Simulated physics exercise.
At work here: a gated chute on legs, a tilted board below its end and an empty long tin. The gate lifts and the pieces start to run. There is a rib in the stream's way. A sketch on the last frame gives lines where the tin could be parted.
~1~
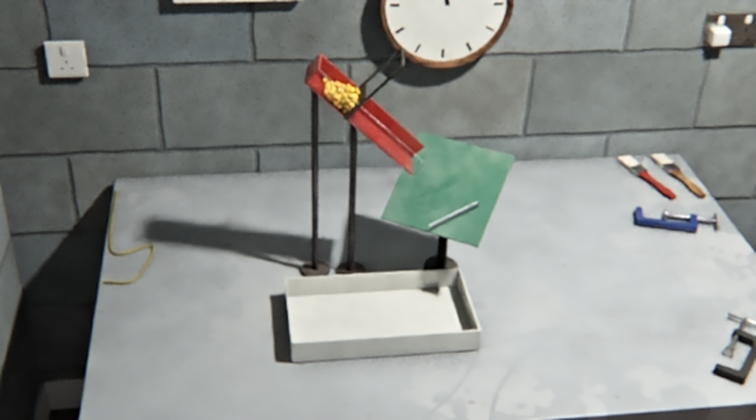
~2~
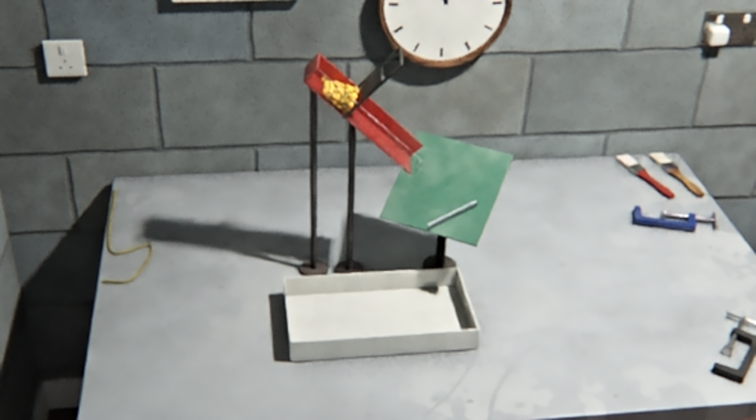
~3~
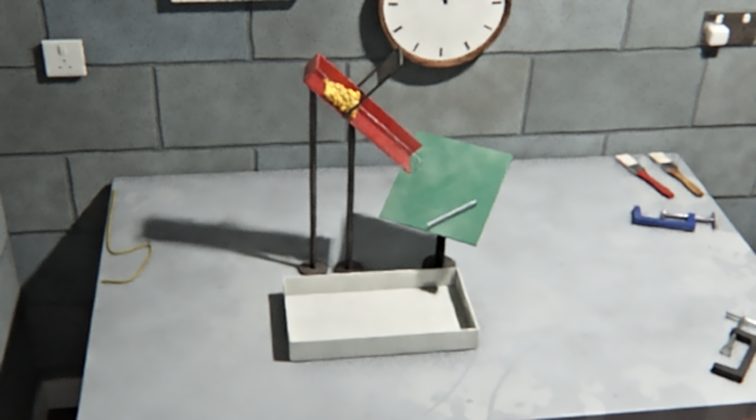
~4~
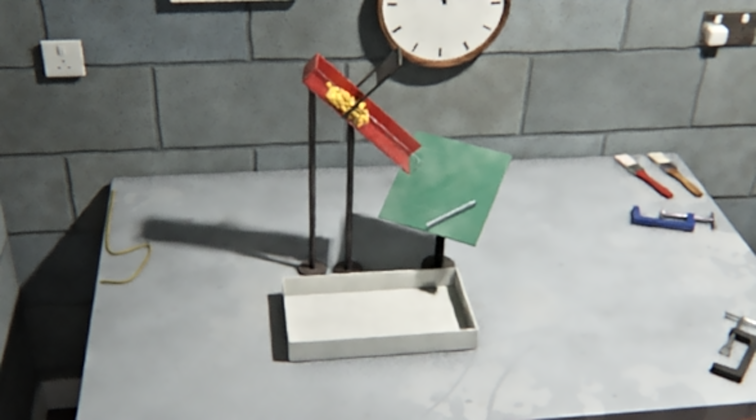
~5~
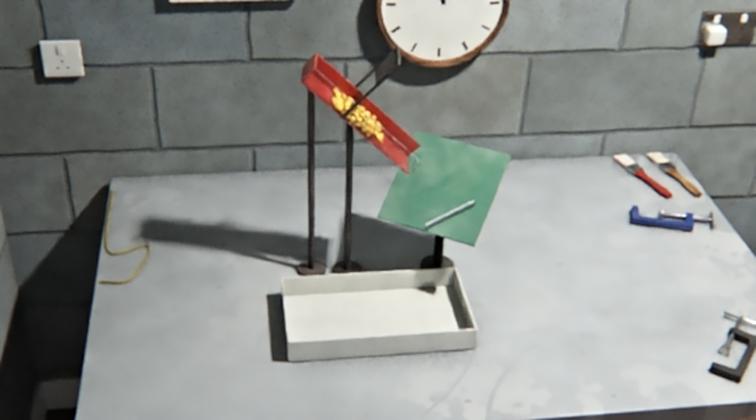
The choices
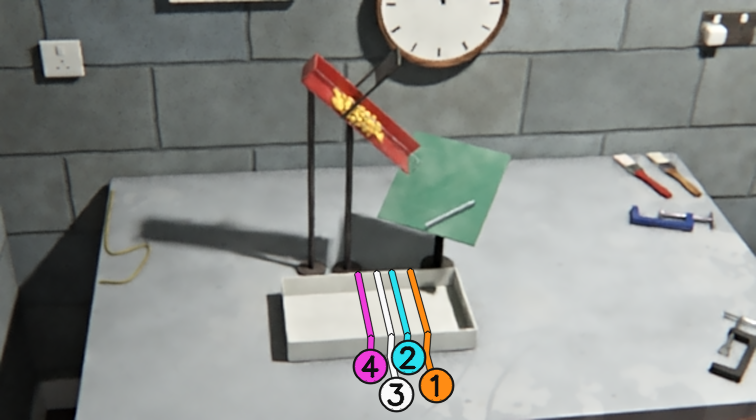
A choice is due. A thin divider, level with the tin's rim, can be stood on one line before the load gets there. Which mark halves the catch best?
I would pick line 2.
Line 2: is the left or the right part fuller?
More lands on the right.
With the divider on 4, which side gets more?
Right.
On the marked copy, line 1 crosses the front rim at (427, 333); line 2 crosses the front rim at (407, 334); line 3 crosses the front rim at (391, 335); line 4 crosses the front rim at (370, 336).
Choosing 1, of what is caught, almost all on the left of the divider, about a tenth on the right.
Choosing 2, of what is caught, roughly a third on the left of the divider, roughly two thirds on the right.
Choosing 3, of what is caught, just a few on the left of the divider, almost all on the right.
Choosing 4, of what is caught, not one piece on the left of the divider, every piece on the right.
